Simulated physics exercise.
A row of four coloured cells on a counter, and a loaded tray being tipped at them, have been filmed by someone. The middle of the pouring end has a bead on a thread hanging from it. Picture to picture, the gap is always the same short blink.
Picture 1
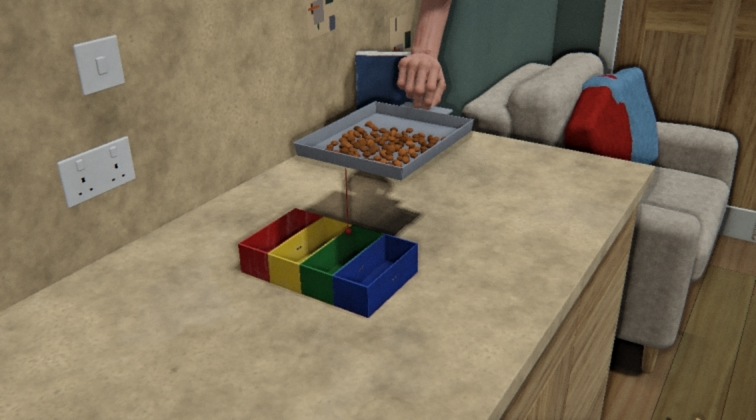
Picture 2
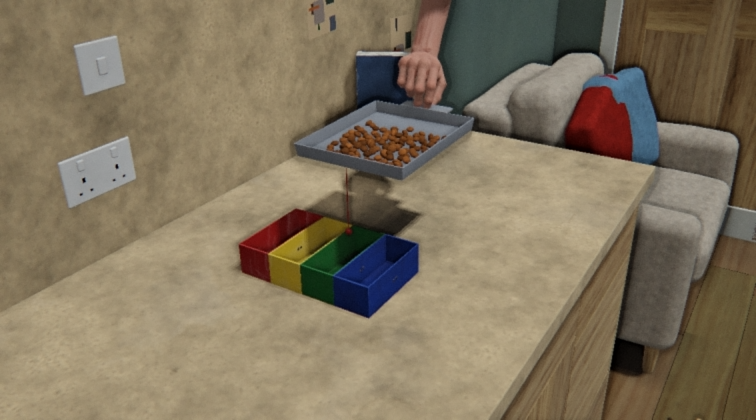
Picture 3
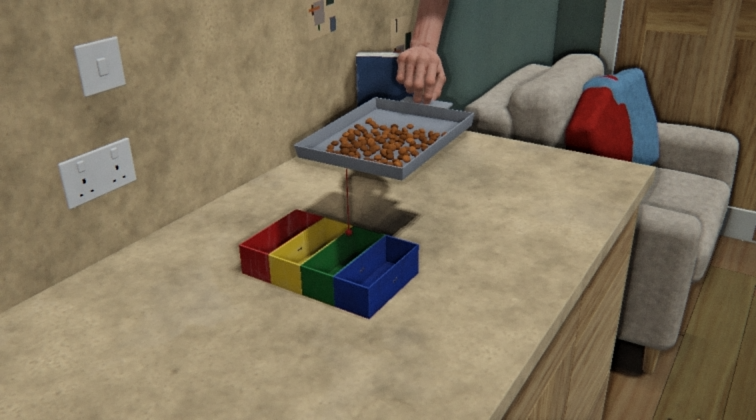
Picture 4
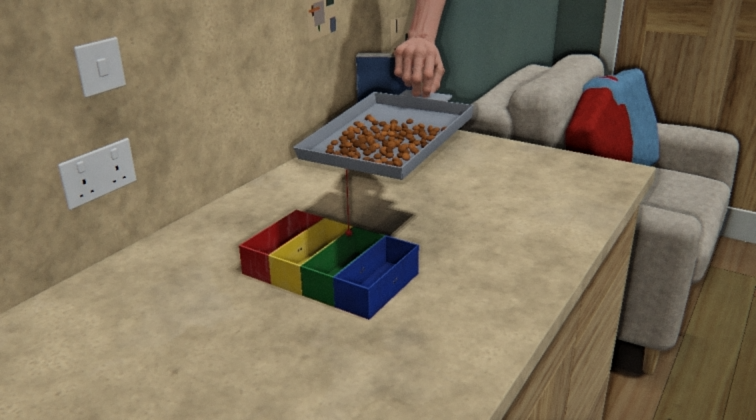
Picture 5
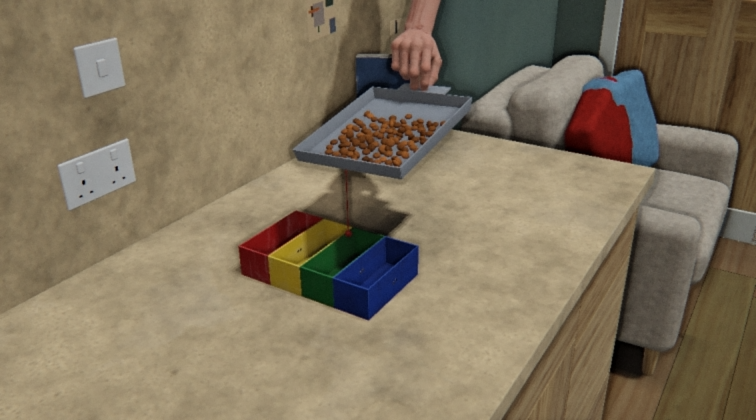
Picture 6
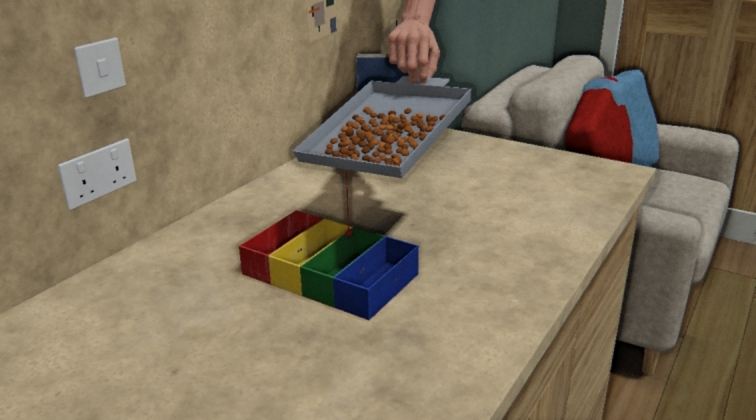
A hand held a grey tray of small brown pieces above red, yellow, green and blue boxes on a counter, then slowly tilted it slightly toward its left corner, the pieces barely shifting.
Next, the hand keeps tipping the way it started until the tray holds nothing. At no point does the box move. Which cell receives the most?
The yellow one.
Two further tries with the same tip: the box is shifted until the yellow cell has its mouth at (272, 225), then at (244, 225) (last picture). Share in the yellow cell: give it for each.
Roughly 0 % and 0 %.
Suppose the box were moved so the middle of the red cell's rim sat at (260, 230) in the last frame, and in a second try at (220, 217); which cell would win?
First try: The yellow cell; second try: The blue cell.
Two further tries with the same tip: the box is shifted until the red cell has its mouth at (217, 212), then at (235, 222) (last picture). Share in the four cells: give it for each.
Close to 70 in a hundred, followed by close to 90 in a hundred.
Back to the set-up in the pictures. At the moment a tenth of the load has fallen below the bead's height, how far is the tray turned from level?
Angle: Approx. 100 degrees.
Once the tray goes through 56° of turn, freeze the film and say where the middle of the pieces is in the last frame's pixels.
At about (349, 136).
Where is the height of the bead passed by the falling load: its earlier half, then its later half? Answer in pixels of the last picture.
I'd place the first part at (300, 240) and the rest at (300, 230).
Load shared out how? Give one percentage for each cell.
About: Red cell 30, yellow cell 50, green cell 20, blue cell 0 per cent.
Soon, tray tipped steeply; nearly all on the tray; a stray few falling or outside the box.
A while on, tray tipped right over; most on the tray; a stray few in the yellow cell; a small part falling or outside the box.
Towards the end, tray tipped past a quarter turn; about half in the yellow cell; about a quarter in the red cell; about a quarter in the green cell; a stray few in the blue cell; a stray few falling or outside the box.
Finally, tray tipped past a quarter turn; about half in the yellow cell; about a quarter in the red cell; about a quarter in the green cell; a stray few in the blue cell; a stray few outside the box.
